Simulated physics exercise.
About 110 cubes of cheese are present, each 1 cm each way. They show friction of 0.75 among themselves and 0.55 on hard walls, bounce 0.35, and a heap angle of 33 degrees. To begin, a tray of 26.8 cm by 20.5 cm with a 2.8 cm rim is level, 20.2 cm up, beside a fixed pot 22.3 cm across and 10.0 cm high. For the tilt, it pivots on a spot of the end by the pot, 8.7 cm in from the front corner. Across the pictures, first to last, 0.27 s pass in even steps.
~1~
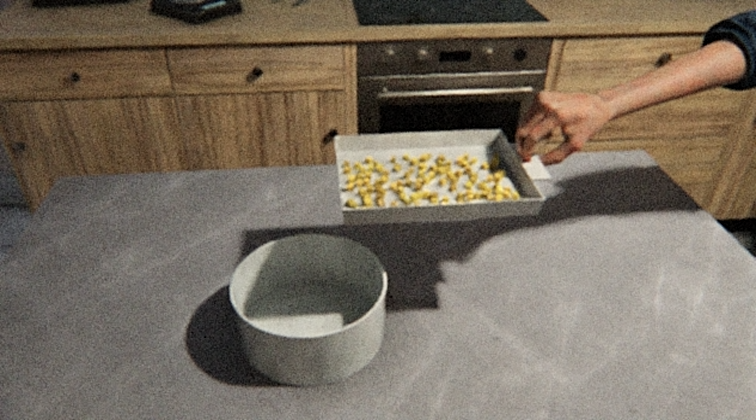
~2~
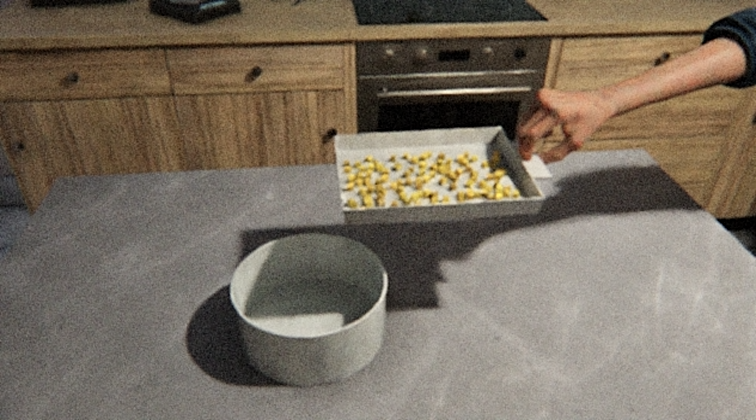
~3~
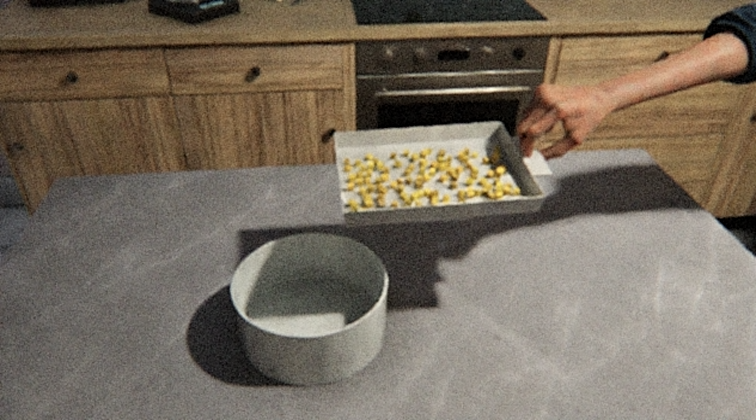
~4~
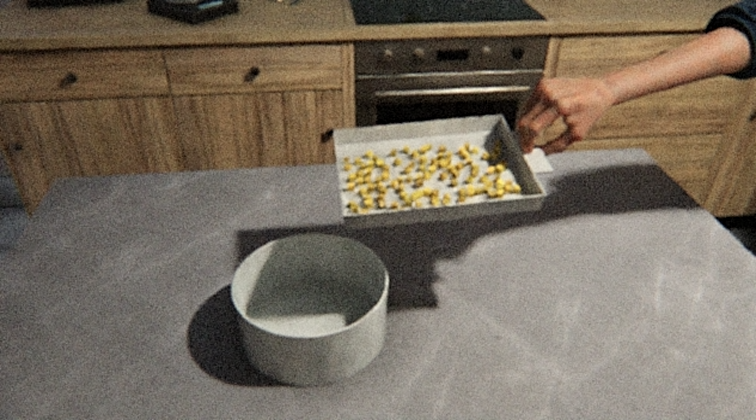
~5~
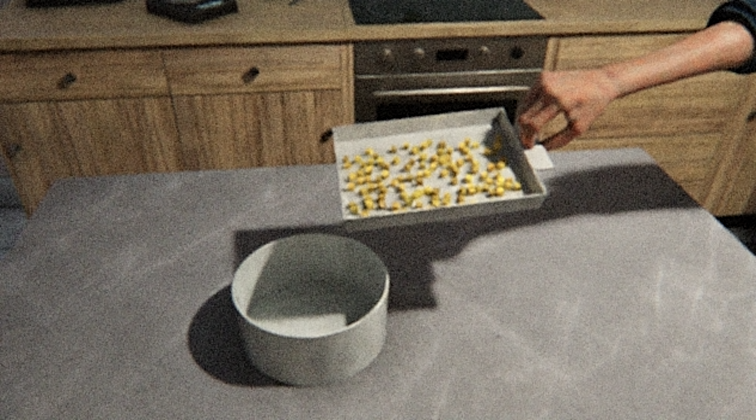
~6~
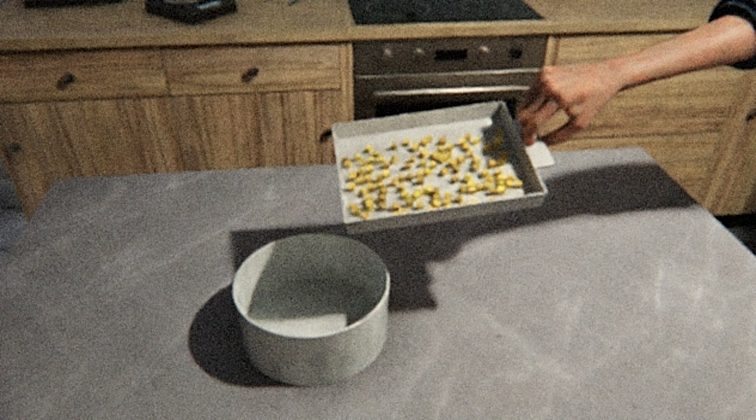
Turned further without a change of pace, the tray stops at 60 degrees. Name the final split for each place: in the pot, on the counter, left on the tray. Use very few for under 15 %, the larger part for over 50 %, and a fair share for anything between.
Pot: Very few, counter: Very few, tray: The larger part.
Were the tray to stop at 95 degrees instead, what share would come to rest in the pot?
Then about 60 per cent.
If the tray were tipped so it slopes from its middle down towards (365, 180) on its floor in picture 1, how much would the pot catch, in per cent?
My best guess is some 15 per cent.
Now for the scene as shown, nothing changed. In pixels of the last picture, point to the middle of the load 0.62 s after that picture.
Around (407, 211).
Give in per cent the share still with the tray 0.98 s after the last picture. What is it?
Value: About 95%.
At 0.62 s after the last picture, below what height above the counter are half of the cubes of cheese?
Around 20 cm up.
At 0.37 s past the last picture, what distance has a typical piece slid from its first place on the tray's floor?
Displacement on the tray: Roughly 1 cm.
Then, 0.37 s after the last picture, tilt 36 degrees; the tray holds 100 %, the pot 0 %.
Then, 0.62 s after the last picture, tilt 51 degrees; the tray holds 100 %, the pot 0 %.
Then, 0.98 s after the last picture, tilt 60 degrees; the tray holds 95 %, the pot 5 %.
In the end, pot 5 %, counter 5 %, tray 90 %.
